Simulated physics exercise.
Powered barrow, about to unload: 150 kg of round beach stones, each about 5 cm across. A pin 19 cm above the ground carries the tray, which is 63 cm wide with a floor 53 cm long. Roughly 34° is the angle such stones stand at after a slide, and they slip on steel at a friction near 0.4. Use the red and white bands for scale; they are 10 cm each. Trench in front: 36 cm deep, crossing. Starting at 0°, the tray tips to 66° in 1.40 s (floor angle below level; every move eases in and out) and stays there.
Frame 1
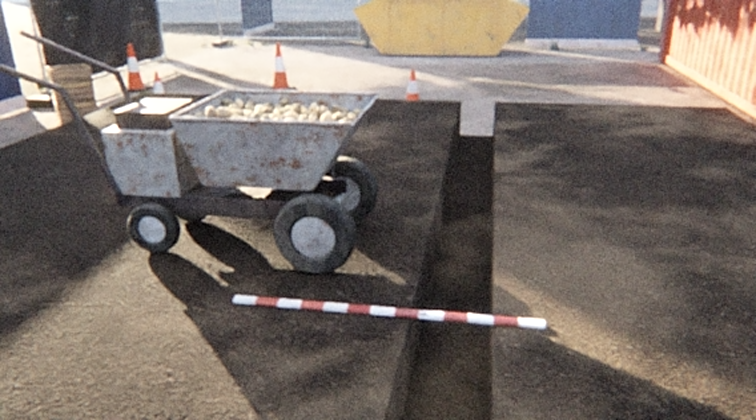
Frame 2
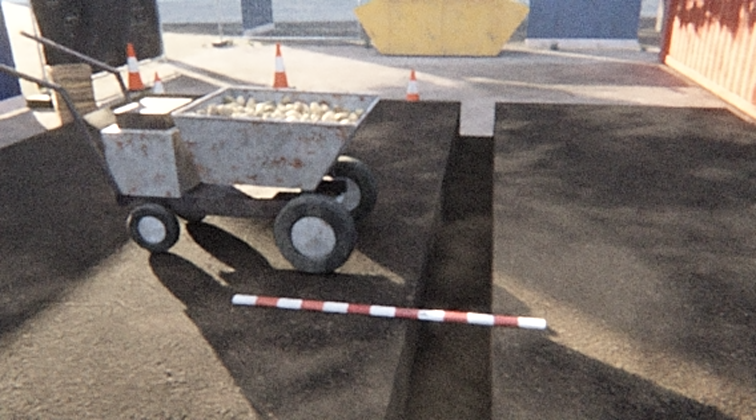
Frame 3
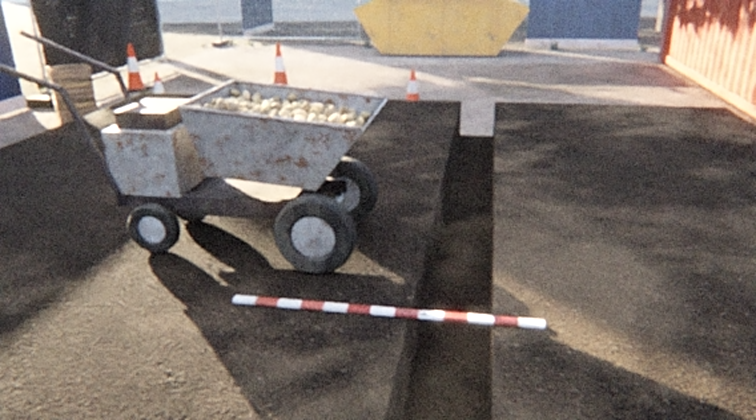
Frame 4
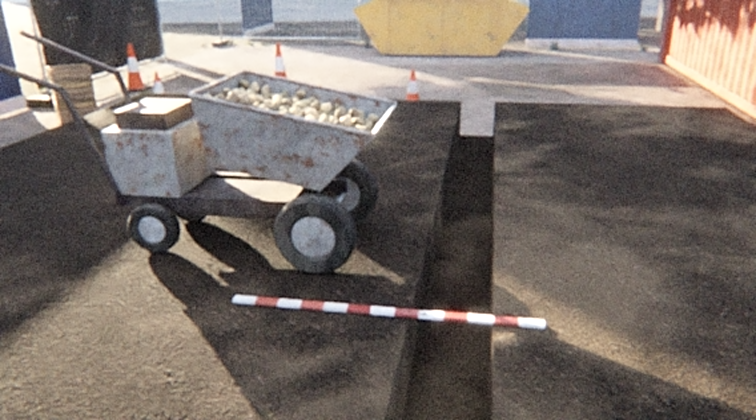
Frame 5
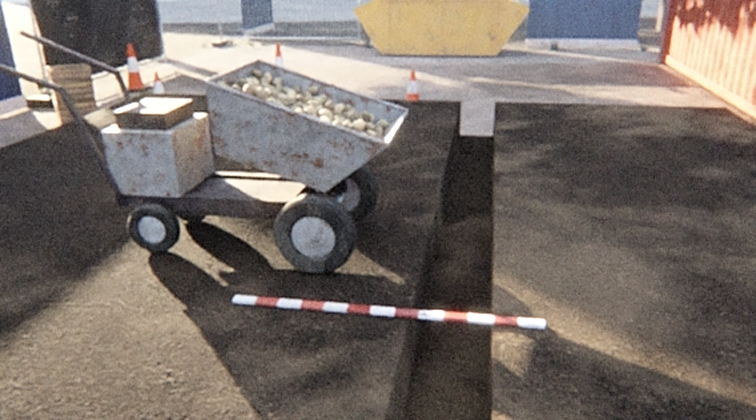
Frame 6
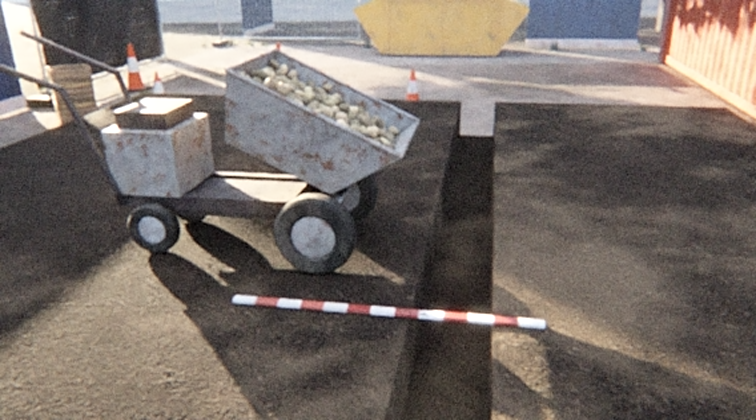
A grey, rust-marked barrow with black tyres stands at the left of a sunlit yard, seen from slightly above and side-on. Pale stones fill its tray, a red-and-white striped pole lies across the dark ground and narrow trench, and orange cones and a yellow skip sit behind. The tray tilts steadily, its rear rising and its right lip dipping, while the wheels and camera stay still.
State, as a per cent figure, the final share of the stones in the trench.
The final share is about 72 per cent.
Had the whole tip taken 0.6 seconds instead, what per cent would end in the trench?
In that case some 55 per cent.
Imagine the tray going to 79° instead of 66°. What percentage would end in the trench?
It would be near 80 per cent.
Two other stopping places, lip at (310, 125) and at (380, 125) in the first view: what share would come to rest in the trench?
Estimates: 95 % then 50 %.
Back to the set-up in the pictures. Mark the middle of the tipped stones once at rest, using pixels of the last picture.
Middle at around (469, 298), I'd say.
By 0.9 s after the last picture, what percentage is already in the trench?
By then, around 25 percent.
Then, 0.5 s after the last picture the floor is at 56°, 100 % in the tray; the foremost stones are at (438, 189).
Then, 0.9 s after the last picture the floor is at 66°, 66 % in the tray, 24 % in the trench, 10 % past the trench; the foremost stones are at (540, 255).
Then, 1.3 s after the last picture the floor is at 66°, 39 % in the tray, 40 % in the trench, 21 % past the trench; the foremost stones are at (639, 275).
Then, 3.2 s after the last picture the floor is at 66°, 6 % in the tray, 72 % in the trench, 22 % past the trench; the foremost stones are at (702, 269).
